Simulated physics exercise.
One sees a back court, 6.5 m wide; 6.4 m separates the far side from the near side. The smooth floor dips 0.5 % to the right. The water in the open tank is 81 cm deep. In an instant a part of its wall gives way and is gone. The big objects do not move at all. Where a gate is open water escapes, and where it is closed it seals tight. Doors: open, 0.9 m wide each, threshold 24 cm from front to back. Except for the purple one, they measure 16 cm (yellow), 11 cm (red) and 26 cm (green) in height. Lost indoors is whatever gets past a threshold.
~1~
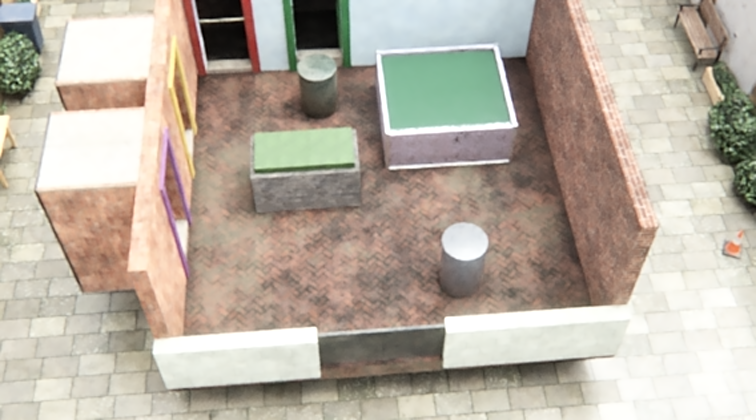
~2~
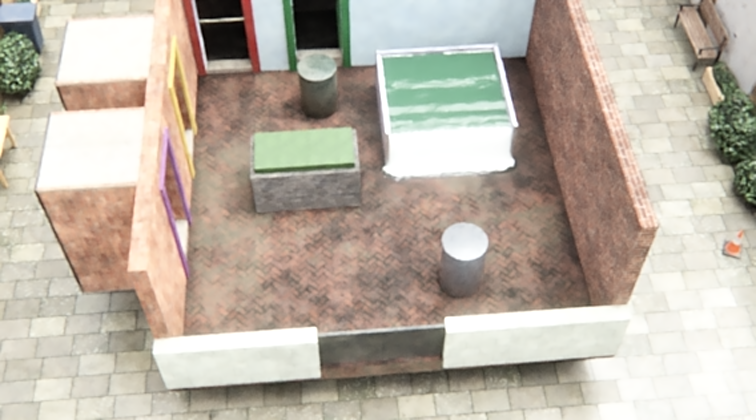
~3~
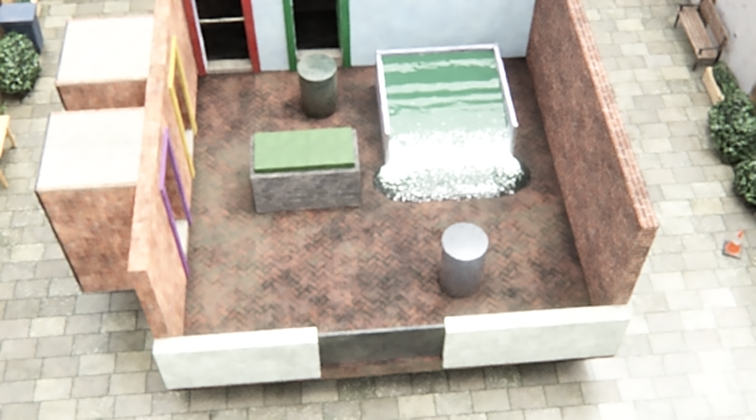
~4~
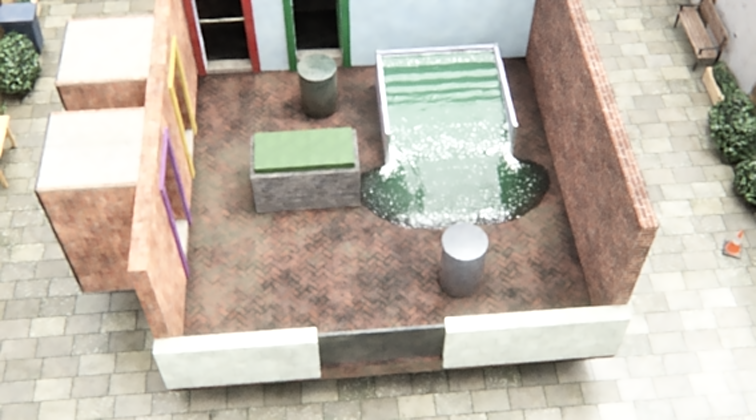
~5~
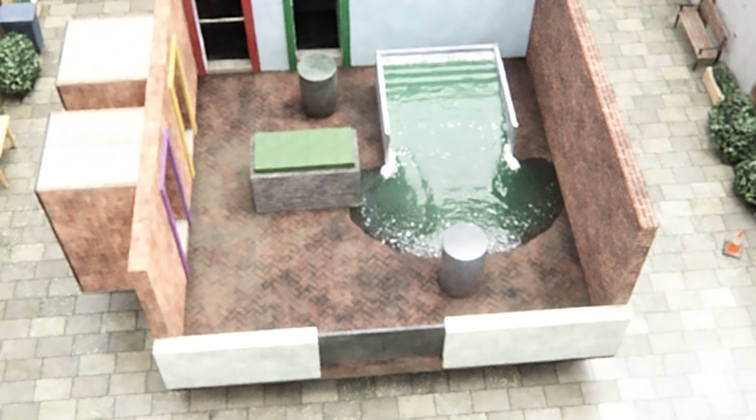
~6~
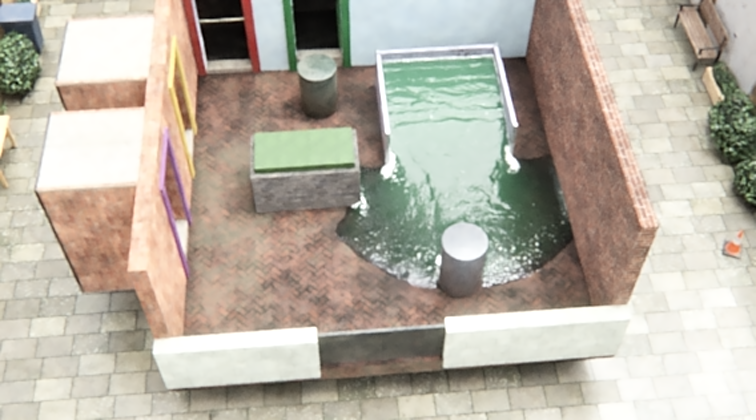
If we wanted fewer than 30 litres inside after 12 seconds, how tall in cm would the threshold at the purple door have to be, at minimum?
It would need to be around 15 cm tall.
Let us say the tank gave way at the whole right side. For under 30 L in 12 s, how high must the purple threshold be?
Estimate: Near 8.0 cm.
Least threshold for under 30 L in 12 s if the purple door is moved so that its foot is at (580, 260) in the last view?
Minimum: Close to 25 cm.
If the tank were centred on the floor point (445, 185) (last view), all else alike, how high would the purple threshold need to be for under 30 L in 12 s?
It must be around 12.0 cm tall.
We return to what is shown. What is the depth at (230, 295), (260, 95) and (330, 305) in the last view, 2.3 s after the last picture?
In that order: 4, 0 and 9 cm.
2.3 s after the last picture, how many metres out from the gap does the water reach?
6.0 m.
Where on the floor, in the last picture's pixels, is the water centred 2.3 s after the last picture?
(440, 252) or so.
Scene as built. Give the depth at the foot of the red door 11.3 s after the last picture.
About 8.0 cm.
Then, 0.7 s after the last picture water covers 40 % of the floor, deepest (49 cm) near (460, 258); it has not reached the purple door.
Then, 2.3 s after the last picture water covers 55 % of the floor, deepest (40 cm) near (182, 365); it has not reached the purple door.
Then, 11.3 s after the last picture water covers 100 % of the floor, deepest (19 cm) near (553, 161); 6 cm at the purple door, 8 litres in over its 20 cm threshold.
At the purple door as built, the water peaked near 24 cm, 4.3 s after the last picture.
Run again over the same 12 s with other heights there, 43 litres in over 13.5 cm, 13 litres over 18.5 cm. The limit of 30 litres is kept from about 15 cm up.
